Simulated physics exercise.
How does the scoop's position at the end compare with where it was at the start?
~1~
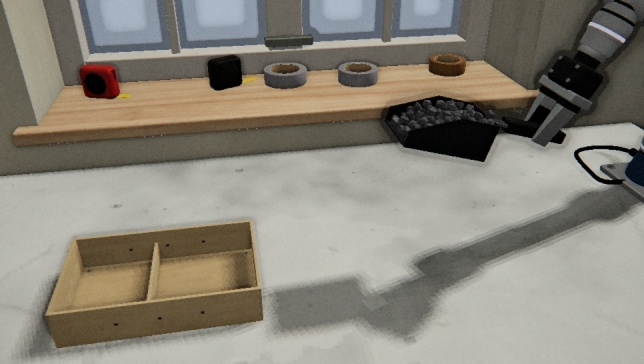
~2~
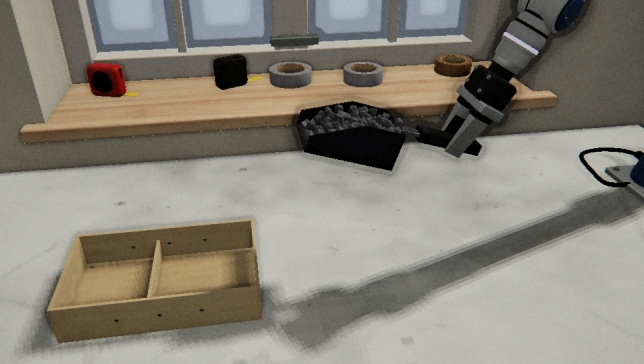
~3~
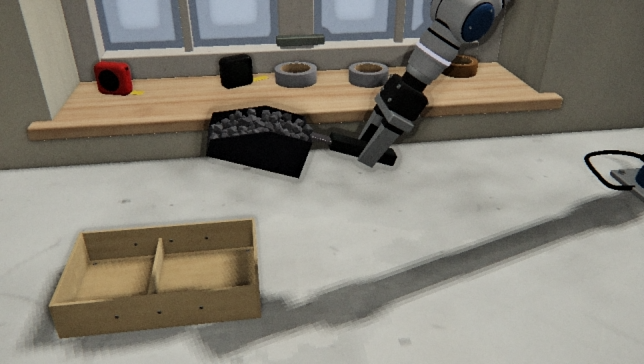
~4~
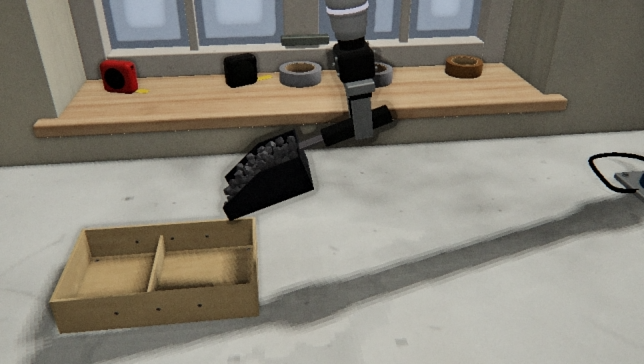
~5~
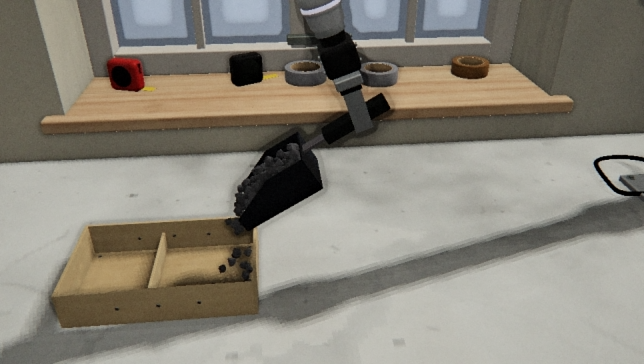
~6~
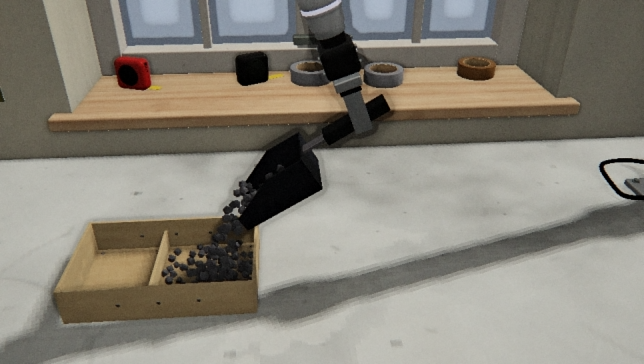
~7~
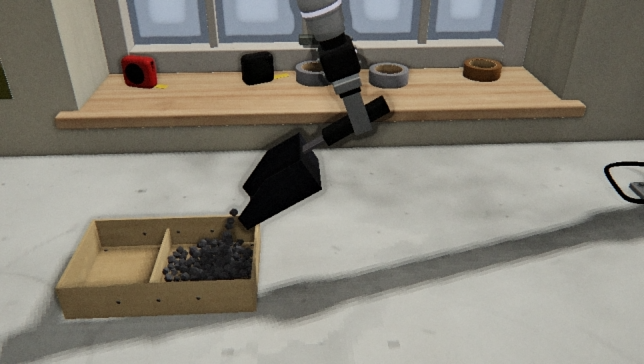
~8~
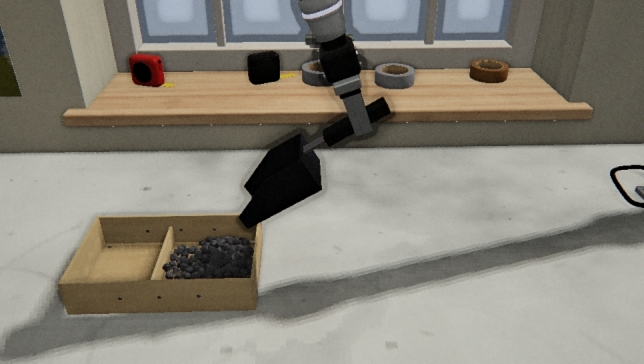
At the start the scoop is off to the right, in front of the right part of the wooden sill. At the end it is farther left and lower, just above the right end of the wooden box.
